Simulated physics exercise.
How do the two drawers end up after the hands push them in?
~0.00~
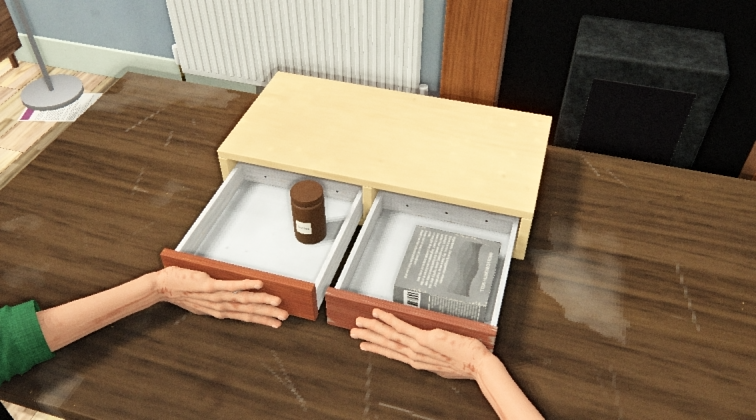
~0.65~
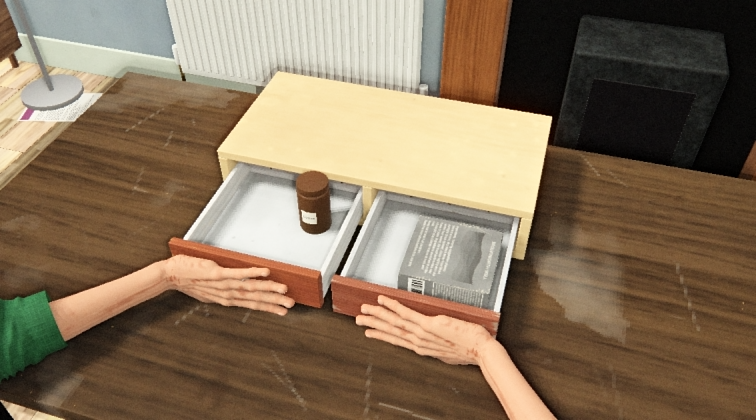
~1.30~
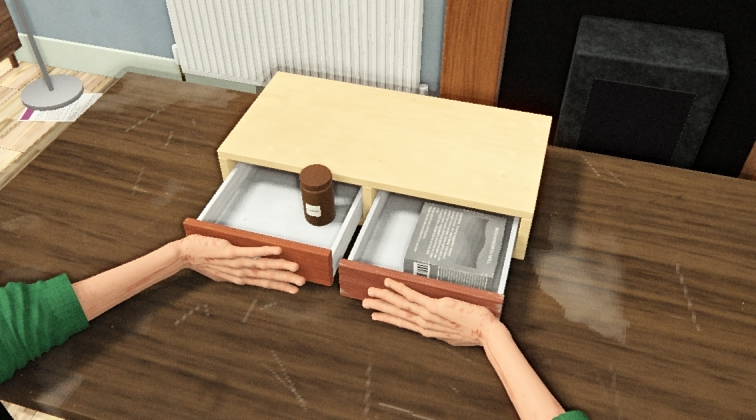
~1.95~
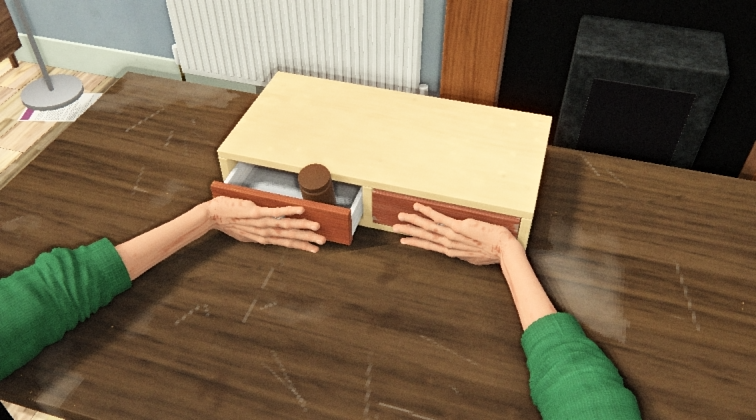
The right drawer goes all the way in, but the left drawer does not close and stays partly open, with the brown jar leaning at the chest's front edge.
